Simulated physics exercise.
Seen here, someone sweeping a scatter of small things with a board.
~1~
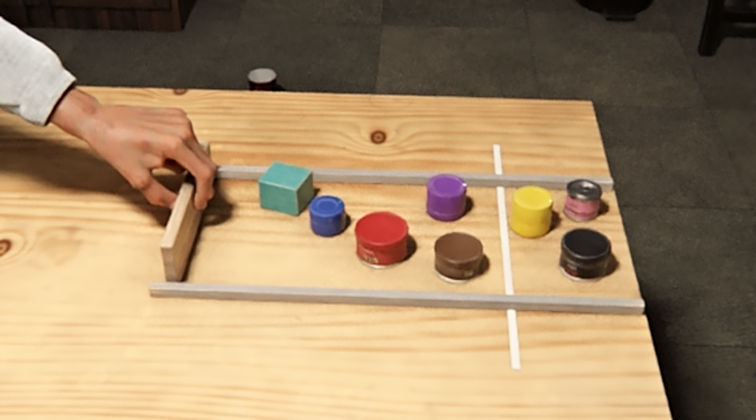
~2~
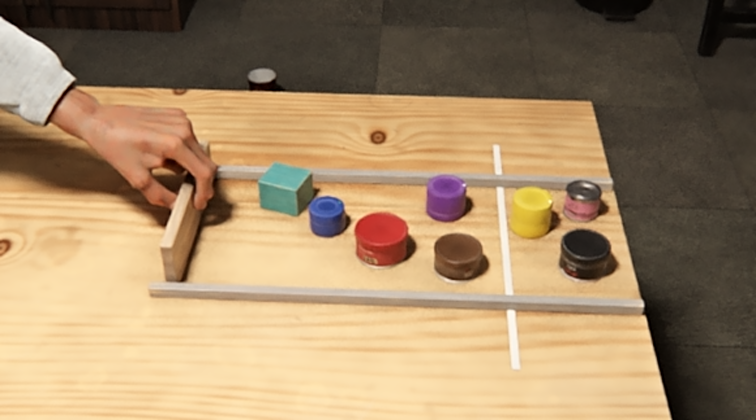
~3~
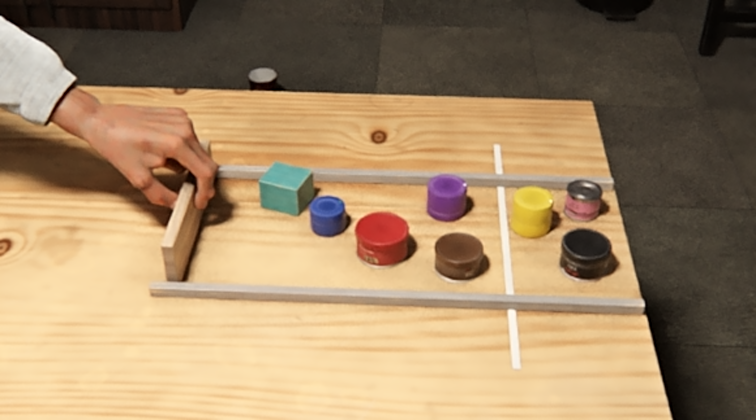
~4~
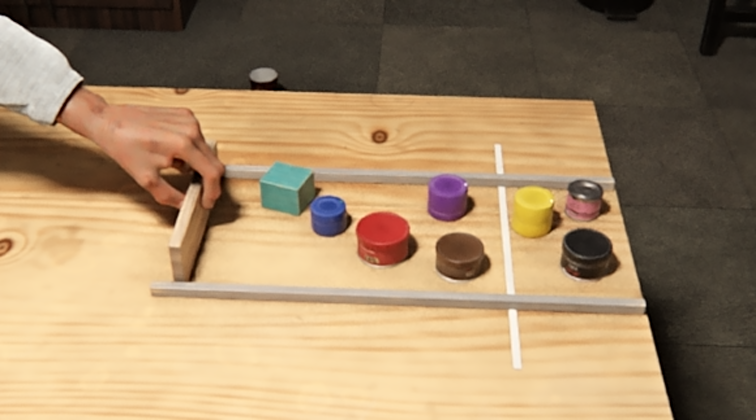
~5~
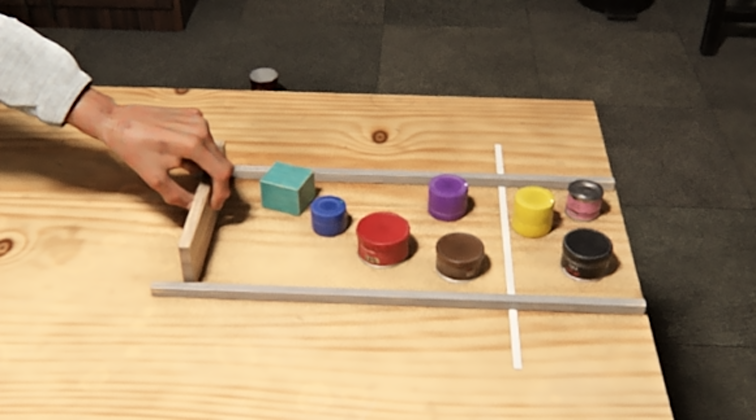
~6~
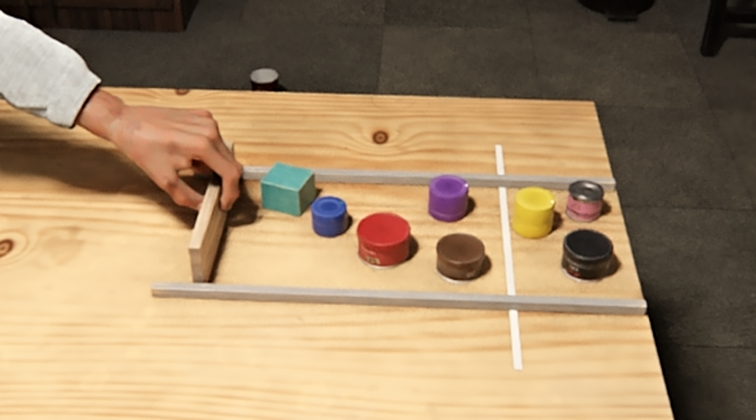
On a wooden tabletop, a hand slides an upright board slightly right between two rails, while the scattered colourful containers stay still.
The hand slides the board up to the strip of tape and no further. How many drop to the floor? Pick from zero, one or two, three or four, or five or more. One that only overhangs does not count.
As it turns out, the number that fall off is zero.
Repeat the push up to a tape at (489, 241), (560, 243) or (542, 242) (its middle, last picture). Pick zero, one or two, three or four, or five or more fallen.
One after another: None; 1 or 2; one to two.
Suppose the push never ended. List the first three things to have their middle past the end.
The order is the pink pot, the black pot, the purple lid.
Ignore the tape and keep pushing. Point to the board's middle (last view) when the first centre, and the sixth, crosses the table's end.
First at (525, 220), next at (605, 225).
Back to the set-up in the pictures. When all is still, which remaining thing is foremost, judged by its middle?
It is the pink pot.
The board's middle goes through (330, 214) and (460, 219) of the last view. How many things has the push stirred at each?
At the one place 2, at the other 6.
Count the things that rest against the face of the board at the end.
That makes 3.
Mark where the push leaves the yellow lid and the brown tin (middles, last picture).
The yellow lid at (571, 223), the brown tin at (554, 278).
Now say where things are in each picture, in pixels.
Pink pot (583, 201); black pot (584, 255); yellow lid (532, 212); board (189, 210); tape (505, 241), in the first frame.
Black pot (584, 256); brown tin (458, 258), in the second frame.
Yellow lid (532, 212); turquoise block (287, 188), in the third frame.
Pink pot (584, 201); red tin (383, 240), in the fourth frame.
Black pot (586, 255); purple lid (448, 198), in the fifth frame.
Pink pot (584, 202); black pot (586, 256); yellow lid (533, 213); board (215, 211); tape (507, 241), in the sixth frame.
Soon after, none off yet; pink pot at rest near (584, 202); black pot at rest near (586, 256); yellow lid at rest near (533, 213).
In the end, the number that fall off is zero.
